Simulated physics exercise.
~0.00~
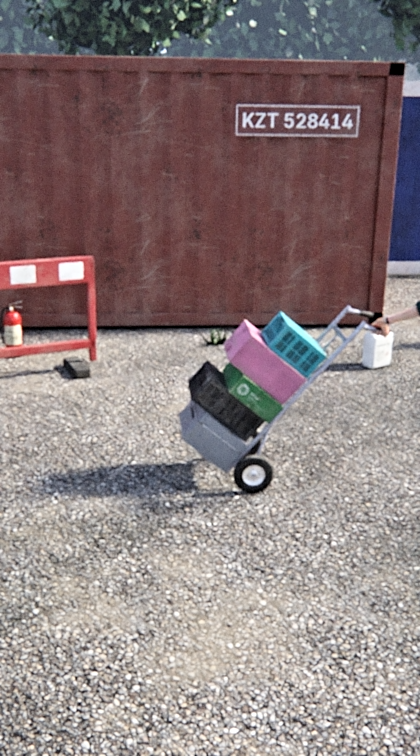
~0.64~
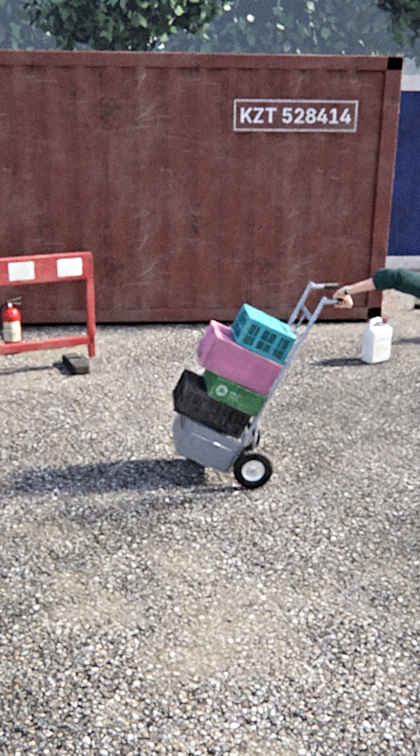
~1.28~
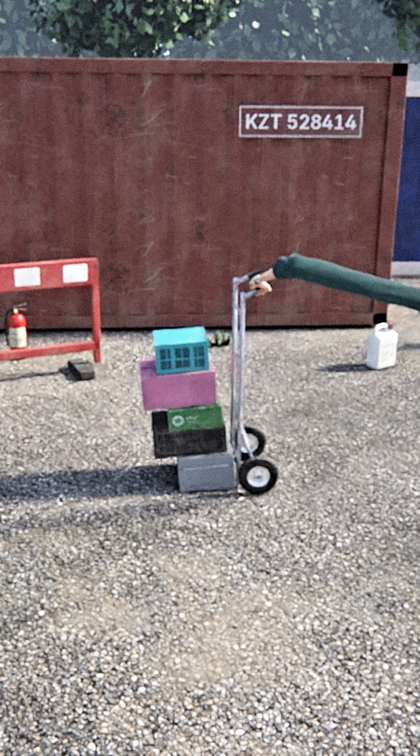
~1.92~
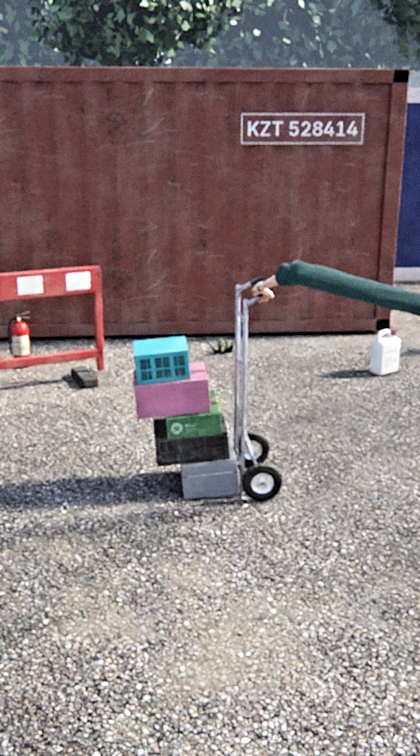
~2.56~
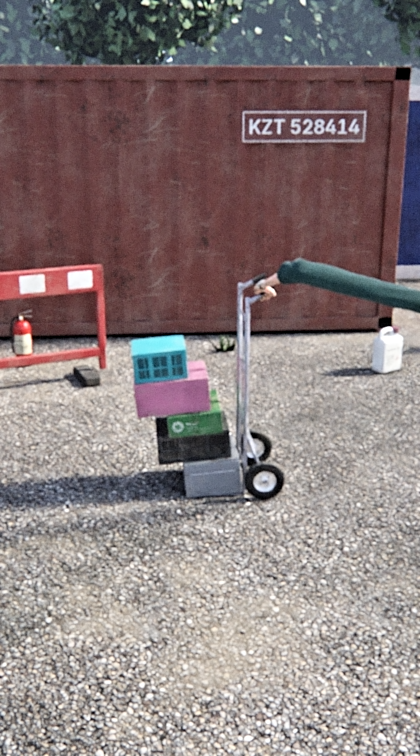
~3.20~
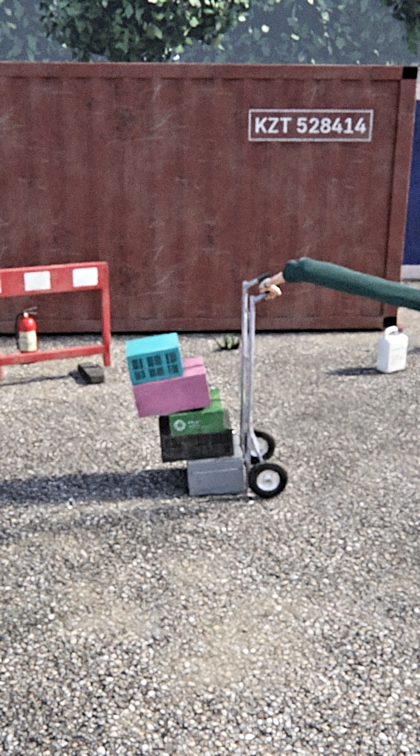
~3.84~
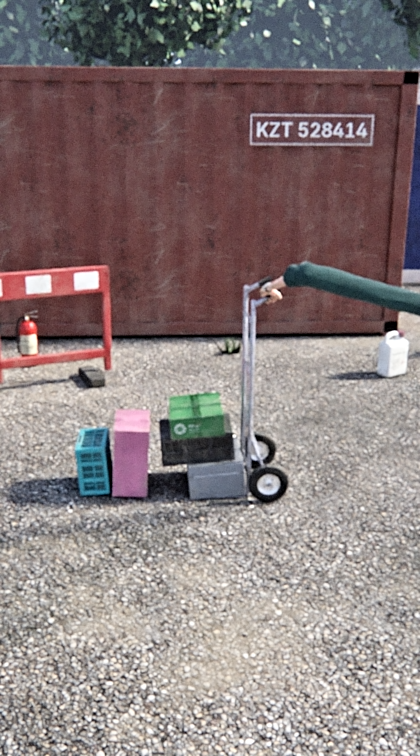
A hand swings a loaded hand truck upright on gravel, the turquoise crate and pink box toppling off to the left.
